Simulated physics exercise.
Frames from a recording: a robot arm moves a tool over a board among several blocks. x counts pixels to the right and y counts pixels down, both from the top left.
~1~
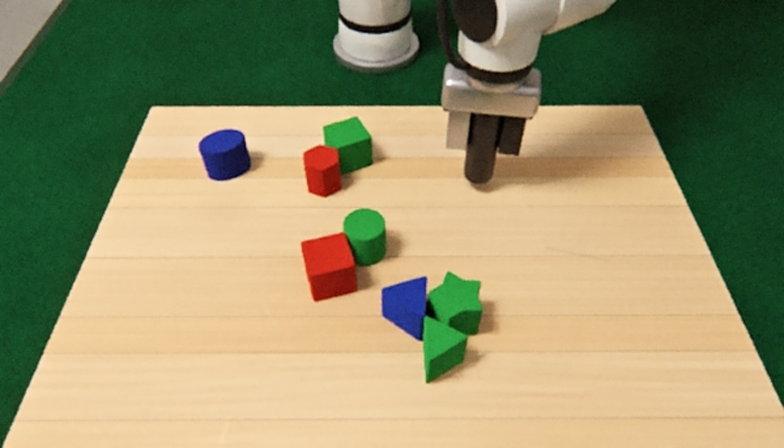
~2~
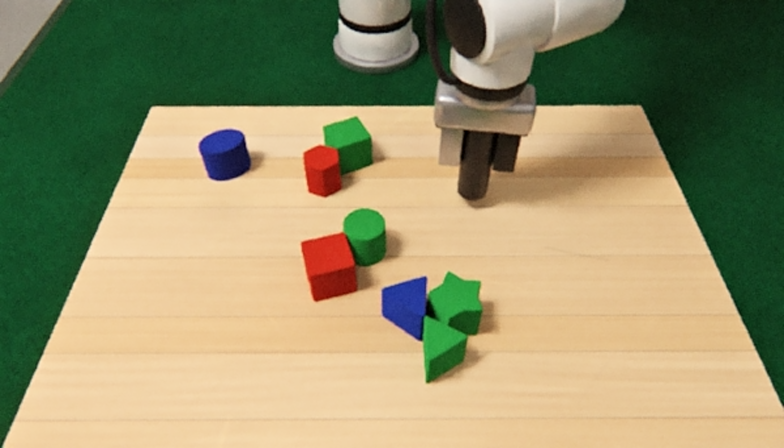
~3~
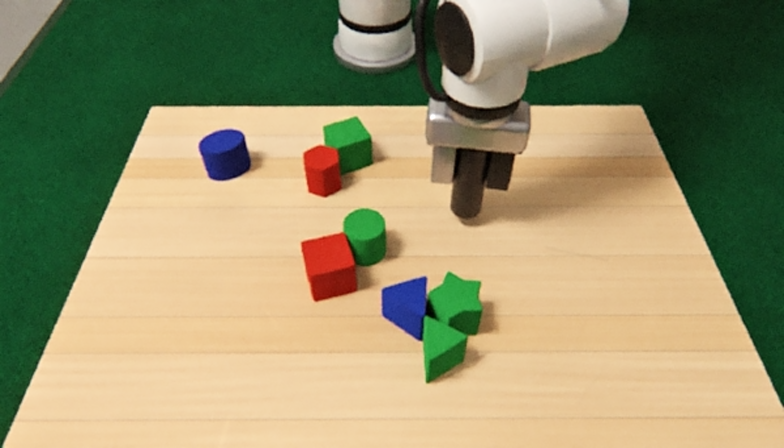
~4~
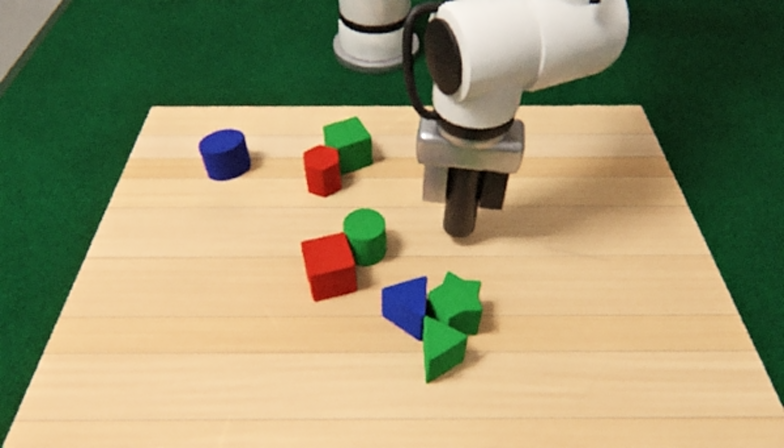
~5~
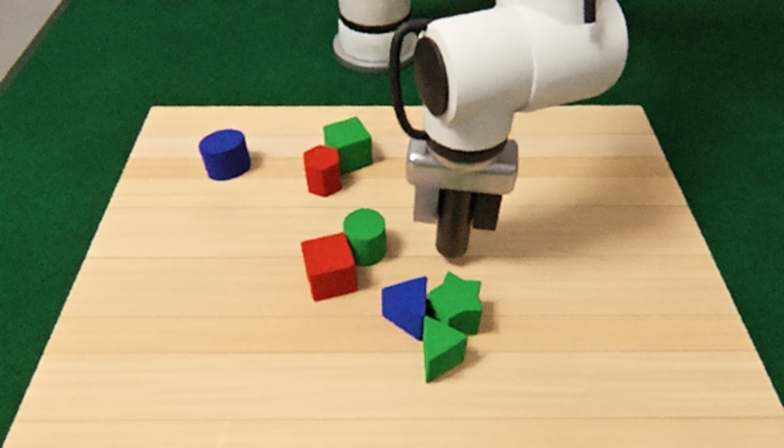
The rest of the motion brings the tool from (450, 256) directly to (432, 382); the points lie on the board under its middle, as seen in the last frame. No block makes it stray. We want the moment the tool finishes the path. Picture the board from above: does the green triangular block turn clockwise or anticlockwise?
From the top: Counterclockwise.
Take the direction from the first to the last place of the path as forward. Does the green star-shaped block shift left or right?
Toward the left.
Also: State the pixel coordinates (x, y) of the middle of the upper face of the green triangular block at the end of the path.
The middle of its upper face will lie at (439, 393).
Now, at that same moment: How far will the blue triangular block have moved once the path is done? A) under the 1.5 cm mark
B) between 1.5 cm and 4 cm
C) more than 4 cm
Option A.
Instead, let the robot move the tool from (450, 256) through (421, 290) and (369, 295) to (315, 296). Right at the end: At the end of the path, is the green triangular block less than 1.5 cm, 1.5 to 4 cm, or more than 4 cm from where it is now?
Its final spot will lie within 1.5 cm of the current one.
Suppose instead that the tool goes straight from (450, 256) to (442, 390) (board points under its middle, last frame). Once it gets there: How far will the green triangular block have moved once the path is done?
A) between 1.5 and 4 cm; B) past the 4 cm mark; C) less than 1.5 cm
Letter B.
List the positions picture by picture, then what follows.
In the first picture, lower end of the tool (478, 174), tops of blocks, blue triangular block (410, 293), green triangular block (441, 337), green star-shaped block (458, 294).
In the second picture, tool (472, 190), blocks as before.
In the third picture, tool (466, 208), blocks as before.
In the fourth picture, tool (459, 226), blocks as before.
In the fifth picture, tool (451, 246), blue triangular block (410, 293), green triangular block (441, 337), green star-shaped block (458, 294).
On the path given first. One third of the way, tool (447, 284); green star-shaped block (461, 305).
Two thirds of the way, tool (440, 328); green triangular block (439, 364), turned 15° clockwise; green star-shaped block (473, 338), turned 65° anticlockwise.
At the end, tool (433, 373); blue triangular block not moved; green triangular block (439, 393), turned 30° anticlockwise; green star-shaped block (481, 354), turned 110° anticlockwise.
